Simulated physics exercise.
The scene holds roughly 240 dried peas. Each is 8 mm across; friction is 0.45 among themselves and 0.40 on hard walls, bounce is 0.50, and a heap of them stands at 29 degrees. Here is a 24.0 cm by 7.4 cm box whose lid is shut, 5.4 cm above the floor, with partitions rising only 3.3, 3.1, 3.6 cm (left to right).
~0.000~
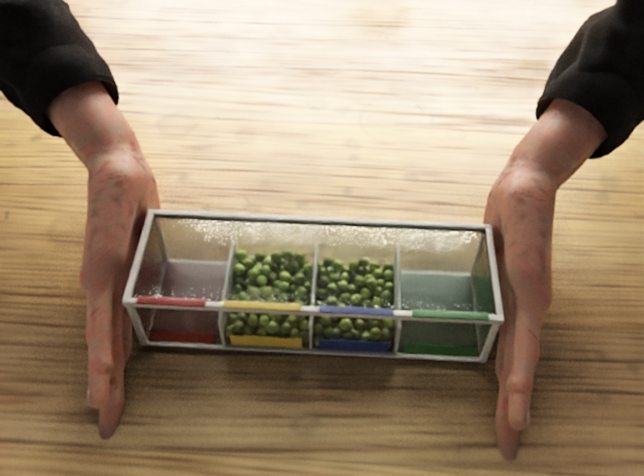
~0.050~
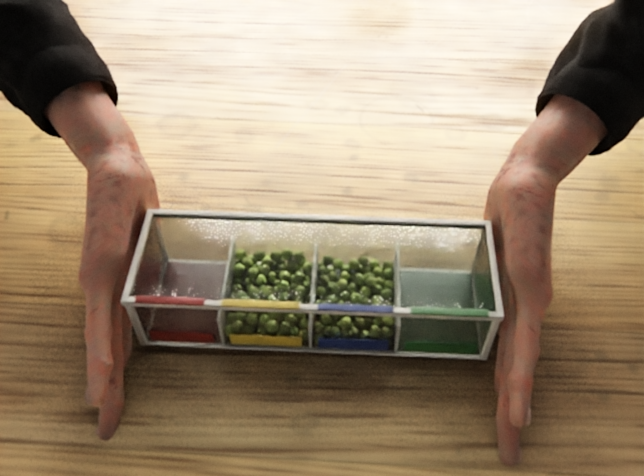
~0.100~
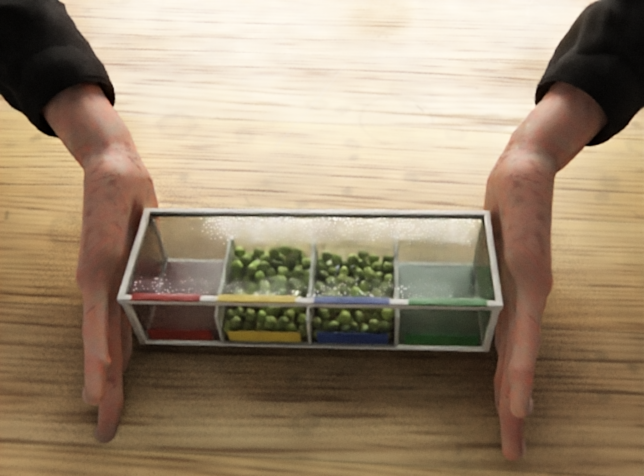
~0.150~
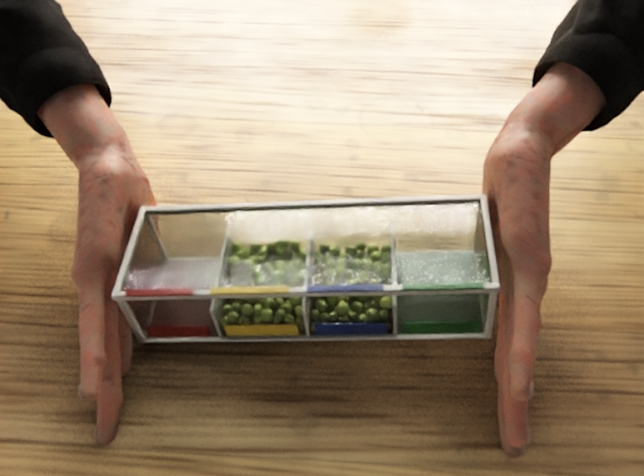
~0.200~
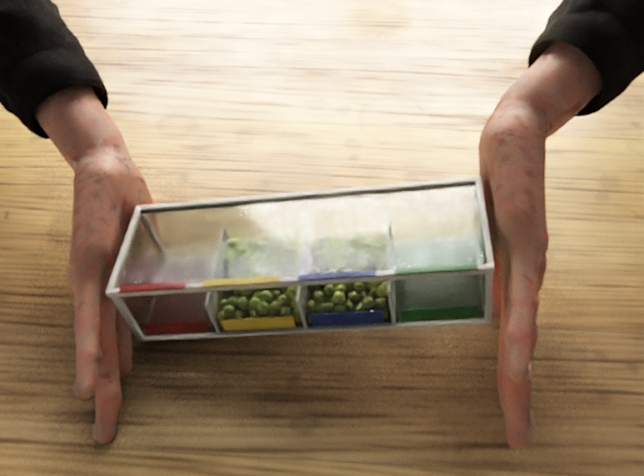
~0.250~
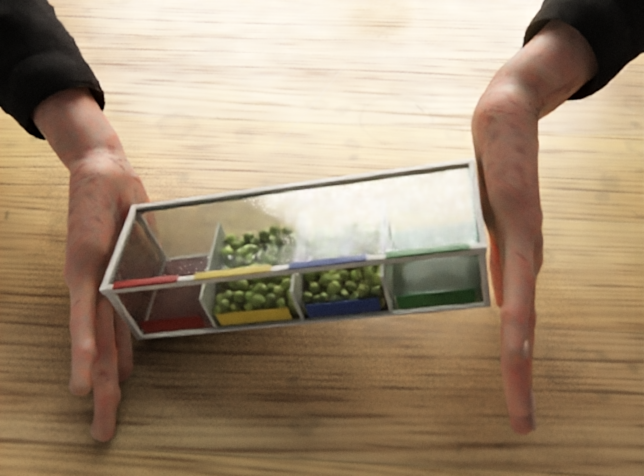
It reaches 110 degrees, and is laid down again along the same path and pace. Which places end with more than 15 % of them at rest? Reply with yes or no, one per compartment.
Red yes, blue no, green no, yellow yes.
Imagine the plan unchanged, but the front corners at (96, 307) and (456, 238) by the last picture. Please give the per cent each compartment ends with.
Red 75 %; blue 0 %; green 0 %; yellow 25 %.
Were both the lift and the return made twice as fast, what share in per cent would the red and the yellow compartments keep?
You'd end up with red at 70 percent and yellow at 25 percent.
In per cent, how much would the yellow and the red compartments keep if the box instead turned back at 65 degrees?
The yellow compartment would hold 55 per cent, the red one 5 per cent.
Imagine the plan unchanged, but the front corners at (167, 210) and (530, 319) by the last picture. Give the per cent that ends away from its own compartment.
In that case close to 75 per cent.
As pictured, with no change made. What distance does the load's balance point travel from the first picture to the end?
Around 7.5 centimetres.
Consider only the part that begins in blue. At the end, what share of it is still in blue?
Around 0 per cent of it.
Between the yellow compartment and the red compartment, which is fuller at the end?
It's the red one that holds more.
After 1.53 s, tilt 110 degrees; red 40 %, blue 15 %, yellow 45 %.
After 2.38 s, tilt 50 degrees; red 75 %, yellow 25 %.
After 3.24 s, tilt 0 degrees; red 75 %, yellow 25 %.
At rest (3.8 s), red 75 %, blue 0 %, green 0 %, yellow 25 %.
